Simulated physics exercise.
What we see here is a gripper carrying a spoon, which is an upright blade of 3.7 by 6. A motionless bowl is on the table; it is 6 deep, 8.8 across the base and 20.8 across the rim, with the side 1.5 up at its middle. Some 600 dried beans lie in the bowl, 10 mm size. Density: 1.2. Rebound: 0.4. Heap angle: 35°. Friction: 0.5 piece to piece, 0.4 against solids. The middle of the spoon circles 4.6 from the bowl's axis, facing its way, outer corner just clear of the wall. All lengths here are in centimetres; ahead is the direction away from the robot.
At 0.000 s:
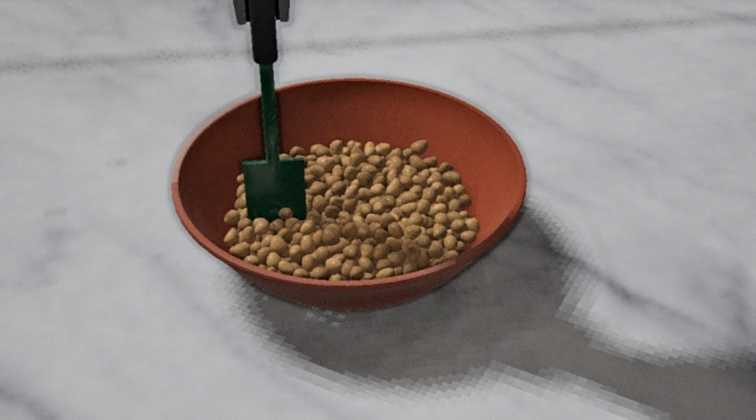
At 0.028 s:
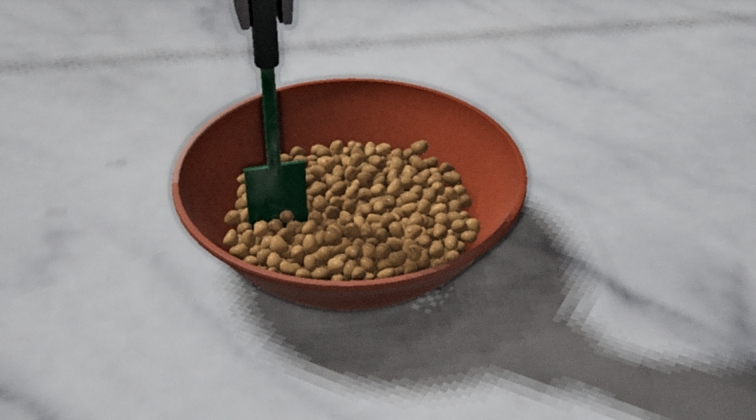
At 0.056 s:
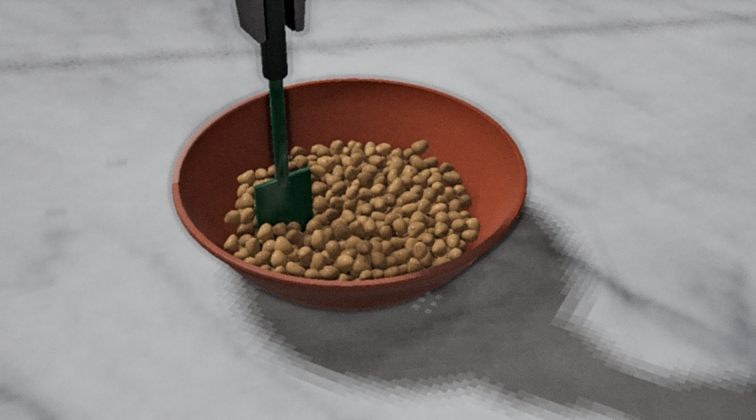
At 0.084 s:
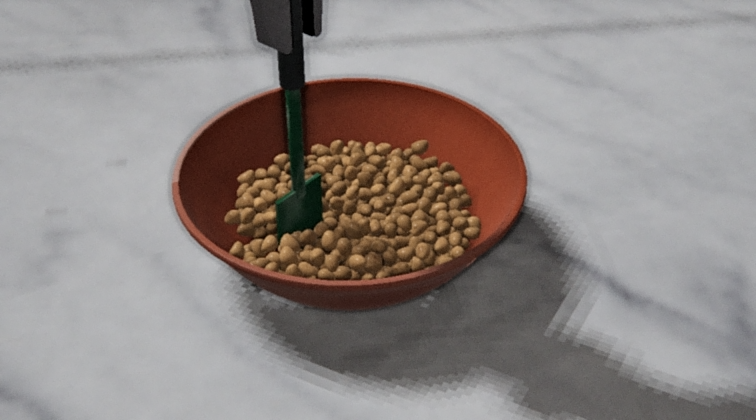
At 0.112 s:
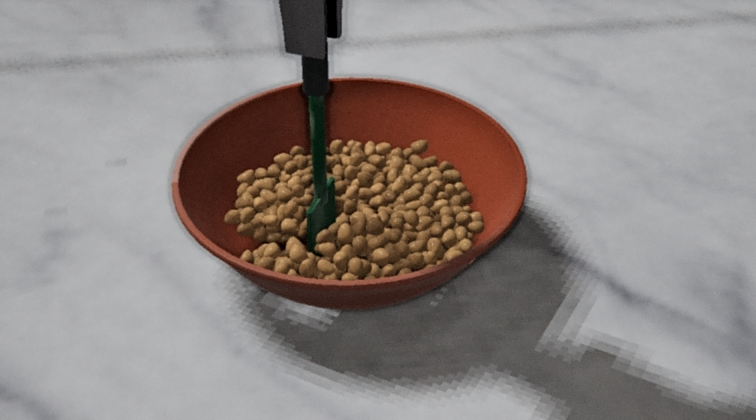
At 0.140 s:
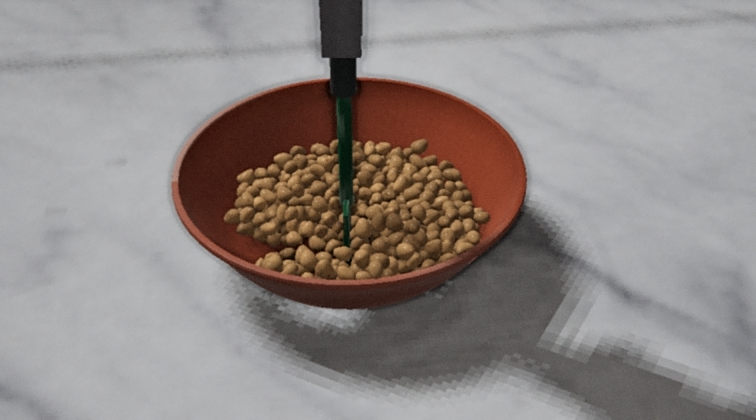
On a pale marble surface, a dark gripper sweeping a green spade-like blade rightward through brown beans in a reddish bowl, turning it edge-on.
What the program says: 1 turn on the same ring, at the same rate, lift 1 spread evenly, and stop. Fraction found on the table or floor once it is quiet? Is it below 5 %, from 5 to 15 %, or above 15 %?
From 5 to 15 %.
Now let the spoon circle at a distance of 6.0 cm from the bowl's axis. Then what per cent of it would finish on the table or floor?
Some 10 percent would.
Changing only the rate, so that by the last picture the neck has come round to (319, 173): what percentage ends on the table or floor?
I'd say near 0 per cent.
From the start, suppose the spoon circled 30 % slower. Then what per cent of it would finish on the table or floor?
In that case some 0 per cent.
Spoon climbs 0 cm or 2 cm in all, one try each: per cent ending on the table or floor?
Estimates: 10 % and 5 %.
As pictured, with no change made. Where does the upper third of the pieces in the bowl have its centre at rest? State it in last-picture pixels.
I'd say close to (298, 225).
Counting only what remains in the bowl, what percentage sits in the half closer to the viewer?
Some 50 per cent.
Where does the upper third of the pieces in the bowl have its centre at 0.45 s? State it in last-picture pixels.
It is centred roughly at (294, 144).
By 0.29 s, 188° round, highest piece 9 above the table; 589 in the bowl, 8 in flight or on the tool.
By 0.45 s, 293° round, highest piece 8 above the table; 566 in the bowl, 25 on the table or floor, 6 in flight or on the tool.
By 0.73 s, 0° round, highest piece 5 above the table; 555 in the bowl, 42 on the table or floor.
By 1.43 s, 0° round, highest piece 5 above the table; 555 in the bowl, 42 on the table or floor.
Final count, 555 in the bowl, 42 on the table or floor. That is 7 % on the table or floor.
